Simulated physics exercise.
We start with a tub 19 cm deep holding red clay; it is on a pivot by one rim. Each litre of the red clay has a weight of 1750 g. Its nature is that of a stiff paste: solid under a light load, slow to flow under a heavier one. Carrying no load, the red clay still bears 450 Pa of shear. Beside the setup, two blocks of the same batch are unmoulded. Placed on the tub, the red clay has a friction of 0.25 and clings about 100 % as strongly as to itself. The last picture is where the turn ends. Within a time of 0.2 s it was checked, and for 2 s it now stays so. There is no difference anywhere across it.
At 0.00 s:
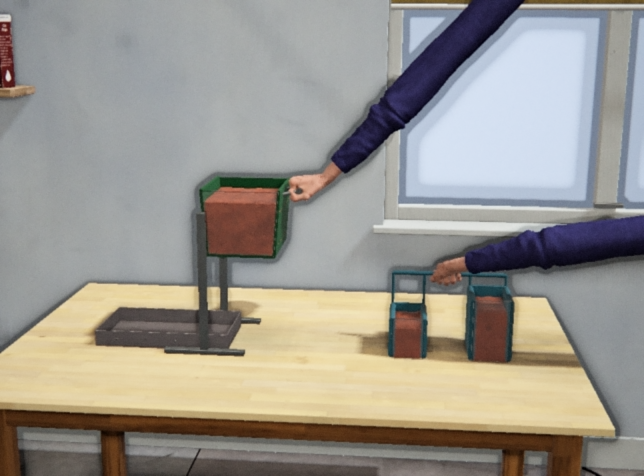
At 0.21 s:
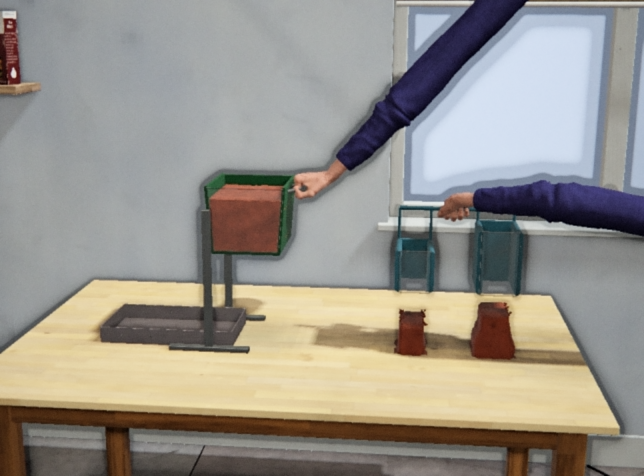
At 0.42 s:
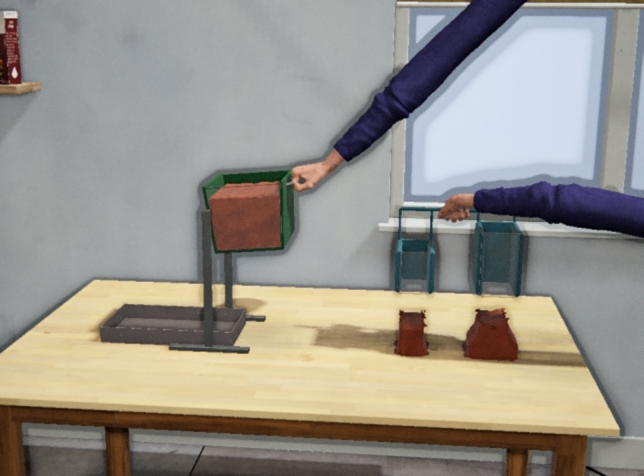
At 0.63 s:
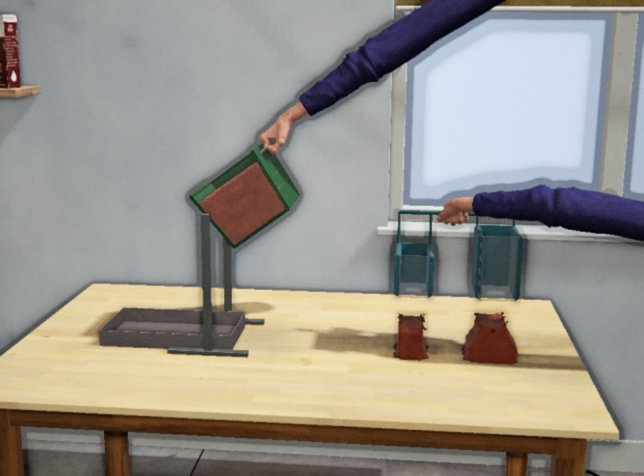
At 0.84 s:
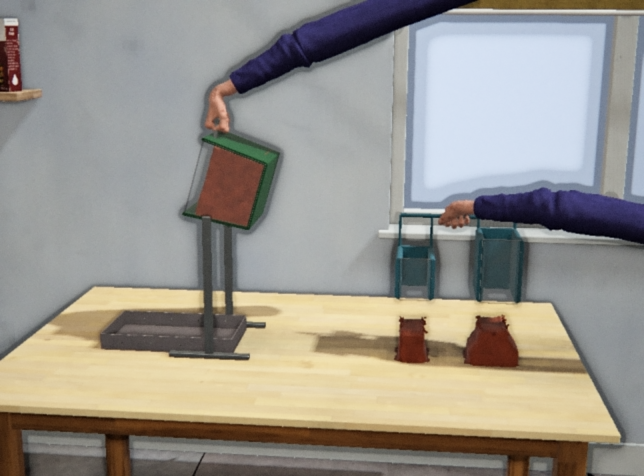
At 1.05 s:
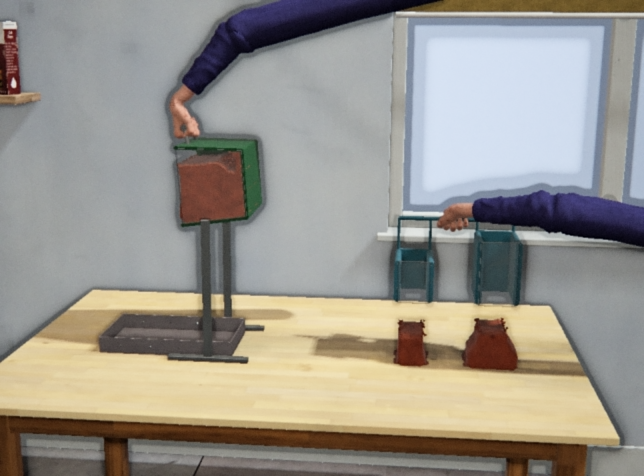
In a plain grey-walled room with a window at the right, a light wooden table is seen from the front by a nearly still camera. A green tub of red clay stands on a dark metal stand above a grey tray, with two teal moulds to its right. One hand lifts the moulds off two red blocks, the larger slumping, then another swings the tub over leftward.
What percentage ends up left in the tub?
About 50 %.
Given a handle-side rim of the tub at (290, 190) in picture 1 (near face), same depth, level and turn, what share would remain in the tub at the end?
I'd guess around 40 per cent remains.
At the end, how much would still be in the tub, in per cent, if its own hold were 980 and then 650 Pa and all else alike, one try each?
In order: Around 100 % and around 55 %.
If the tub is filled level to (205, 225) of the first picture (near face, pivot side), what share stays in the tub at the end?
Then about 55 %.
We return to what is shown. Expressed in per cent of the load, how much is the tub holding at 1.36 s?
Near 55 in a hundred.
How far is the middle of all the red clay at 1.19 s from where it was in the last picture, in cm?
I'd estimate roughly 5 centimetres.
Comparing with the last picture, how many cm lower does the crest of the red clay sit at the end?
About 0 cm.
By 1.19 s, the tub is at 94 degrees and holds 76 %.
By 1.36 s, the tub is at 94 degrees and holds 56 %.
By 1.53 s, the tub is at 94 degrees and holds 50 %.
By 1.70 s, the tub is at 94 degrees and holds 50 %.
By 3.05 s, at the end, the tub is at 94 degrees and holds 50 %.
